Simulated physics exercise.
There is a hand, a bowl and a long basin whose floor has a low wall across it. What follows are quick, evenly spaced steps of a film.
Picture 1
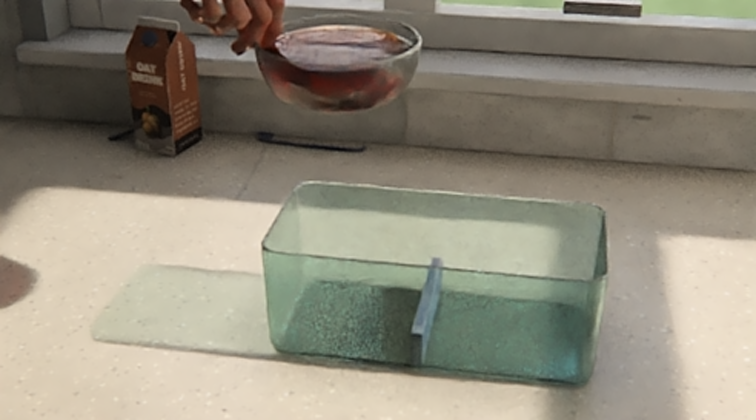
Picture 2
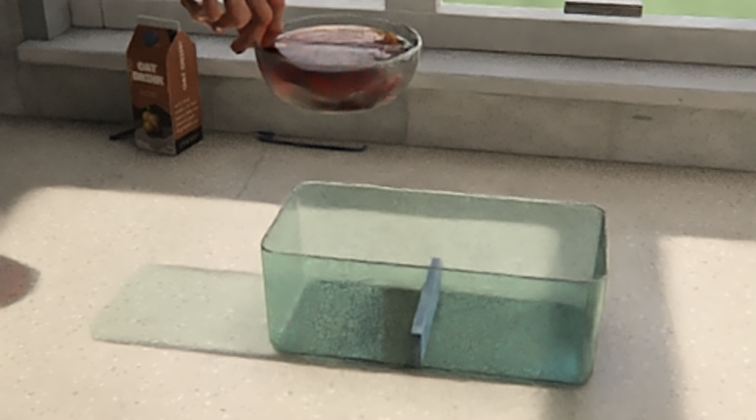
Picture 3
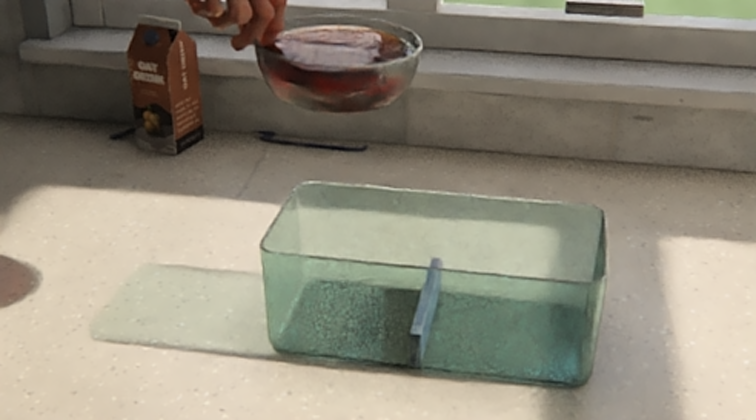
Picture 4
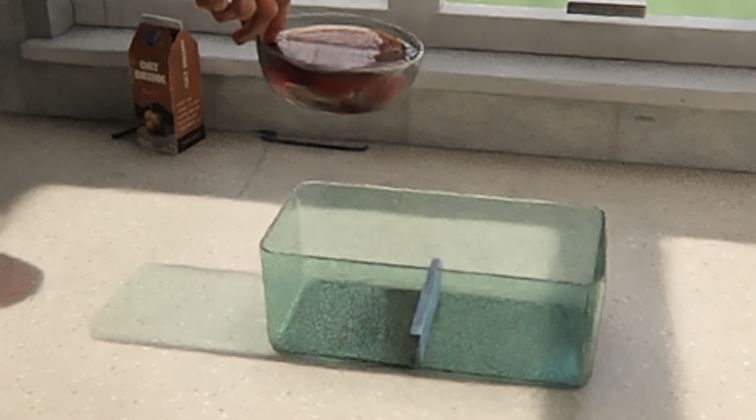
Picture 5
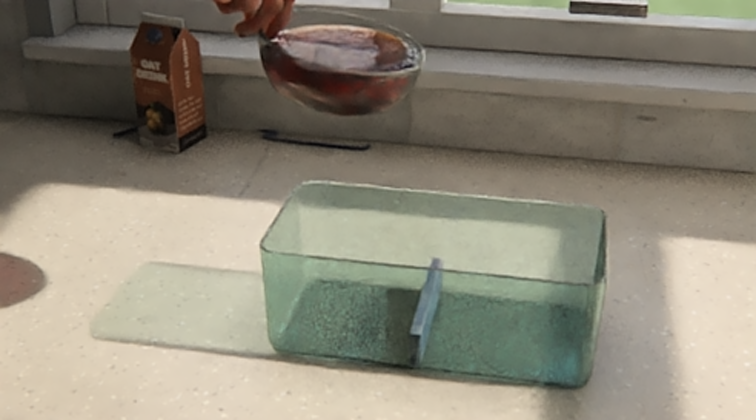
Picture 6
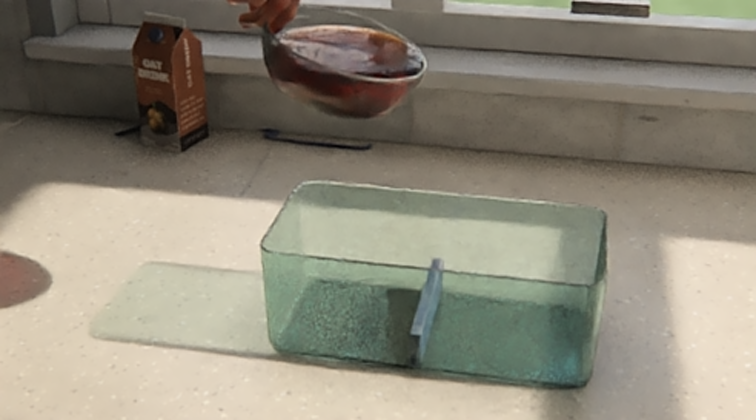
A hand at the upper left holds a clear glass bowl of reddish-brown tea above a pale speckled countertop, seen from slightly above, with a window behind. Below sits a long, translucent green basin with a low blue-grey wall across its floor, and a brown carton stands at the back left. The hand gradually tilts the bowl, its right rim dipping, while the camera stays still.
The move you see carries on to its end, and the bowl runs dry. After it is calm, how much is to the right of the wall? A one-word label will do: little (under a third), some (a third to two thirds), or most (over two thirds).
Most.
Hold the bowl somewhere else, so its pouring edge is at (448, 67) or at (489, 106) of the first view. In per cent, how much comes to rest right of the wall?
One after the other: 85 %, 90 %.
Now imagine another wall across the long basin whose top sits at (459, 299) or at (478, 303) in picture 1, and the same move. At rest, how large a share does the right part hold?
The first position gives around 60 percent, the second around 45 percent.
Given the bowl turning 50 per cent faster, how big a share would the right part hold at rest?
Roughly 70 in a hundred.
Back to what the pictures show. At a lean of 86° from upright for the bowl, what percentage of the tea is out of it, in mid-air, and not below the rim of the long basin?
Near 50 %.
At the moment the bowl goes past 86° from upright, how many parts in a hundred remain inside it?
15 per cent, approximately.
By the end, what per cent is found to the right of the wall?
Around 80 %.
A moment on, the bowl is tipped on its side and 15 per cent is still to pour, 0 is left of the wall and 36 right of it.
Next, the bowl is tipped right over and 0 per cent is still to pour, 19 is left of the wall and 79 right of it.
Then the bowl is tipped right over and 0 per cent is still to pour, 20 is left of the wall and 78 right of it.
Later the bowl is tipped right over and 0 per cent is still to pour, 20 is left of the wall and 78 right of it.
In the end 20 per cent lies left of the wall, 78 right of it and 1 outside.
